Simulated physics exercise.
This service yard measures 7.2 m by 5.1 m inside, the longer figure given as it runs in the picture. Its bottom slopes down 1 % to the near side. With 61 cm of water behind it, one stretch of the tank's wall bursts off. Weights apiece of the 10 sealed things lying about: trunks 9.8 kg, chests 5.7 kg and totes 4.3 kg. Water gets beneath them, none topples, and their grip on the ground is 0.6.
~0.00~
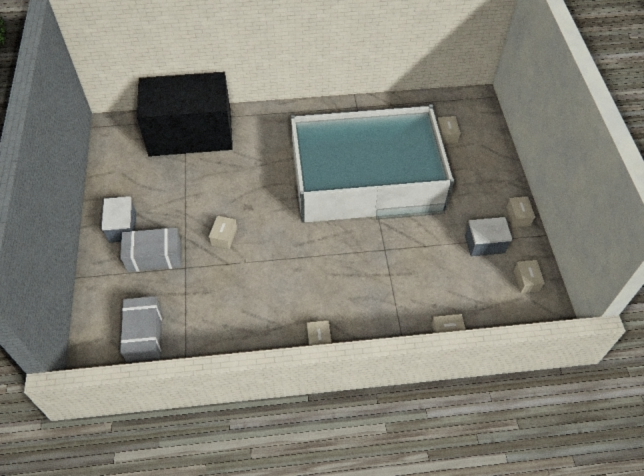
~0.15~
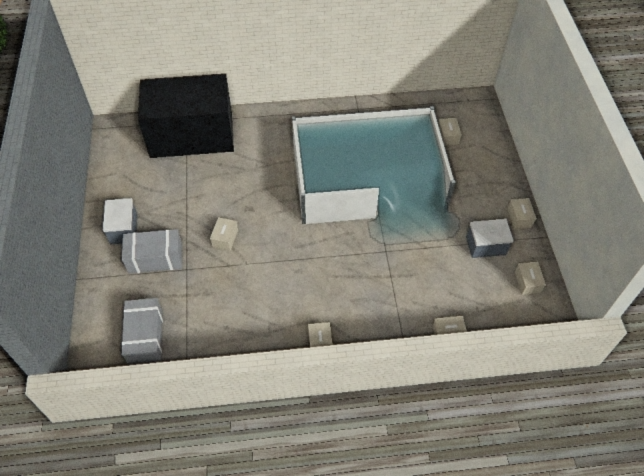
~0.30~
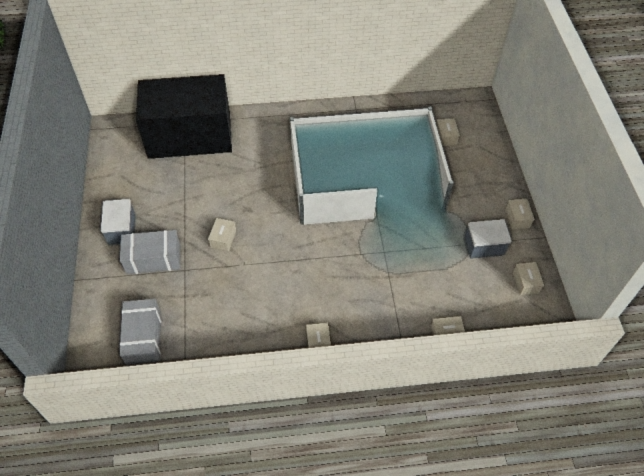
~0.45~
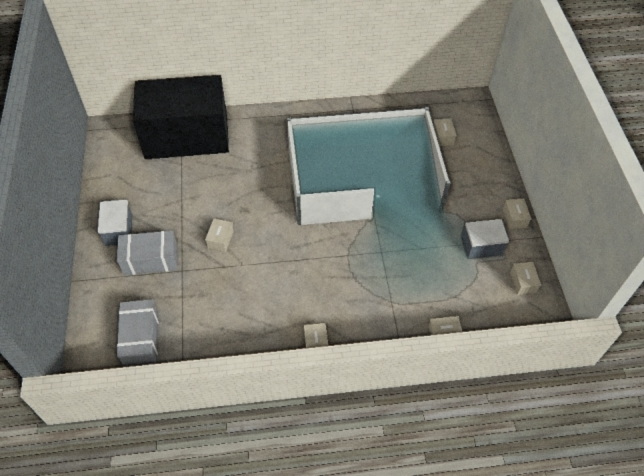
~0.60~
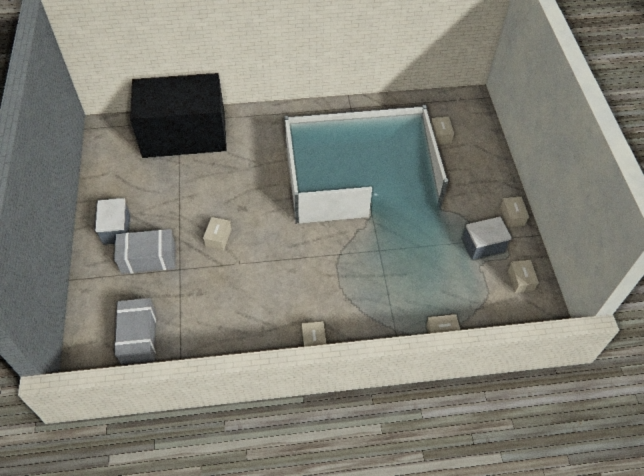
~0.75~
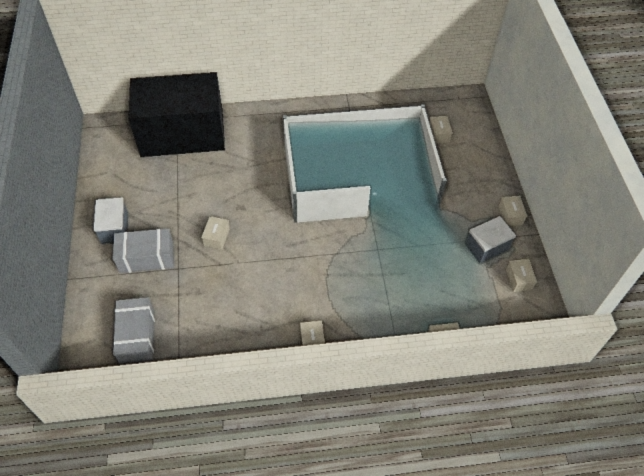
Part of the front wall of a raised pool of blue-green water broke away at its right end, and water spread across the yard floor toward the near side, nudging a gray-and-white box slightly.
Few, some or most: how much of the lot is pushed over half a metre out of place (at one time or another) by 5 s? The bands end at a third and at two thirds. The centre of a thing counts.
It is two thirds or more.
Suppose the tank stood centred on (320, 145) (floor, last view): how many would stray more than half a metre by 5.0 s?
In that case 6 of them.
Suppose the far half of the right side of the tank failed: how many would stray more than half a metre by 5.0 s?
In that case 6 of them.
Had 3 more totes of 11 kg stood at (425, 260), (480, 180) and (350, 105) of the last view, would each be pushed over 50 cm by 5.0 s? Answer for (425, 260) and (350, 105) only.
In turn: Past it, less.
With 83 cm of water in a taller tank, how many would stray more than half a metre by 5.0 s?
In that case 9 of them.
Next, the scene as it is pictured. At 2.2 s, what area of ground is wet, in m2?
Roughly 13 m2.
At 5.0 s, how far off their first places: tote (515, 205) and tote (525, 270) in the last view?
In turn: 250 cm, 350 cm.
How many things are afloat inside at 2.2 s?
I count 3.
After 1.1 s 0 of 10 are over 50 cm from their spots; 1 afloat.
After 2.2 s 2 of 10 are over 50 cm from their spots; 3 afloat.
After 3.5 s 4 of 10 are over 50 cm from their spots; 3 afloat.
After 5.0 s 7 of 10 are over 50 cm from their spots, and 7 have been at some point; 6 afloat.
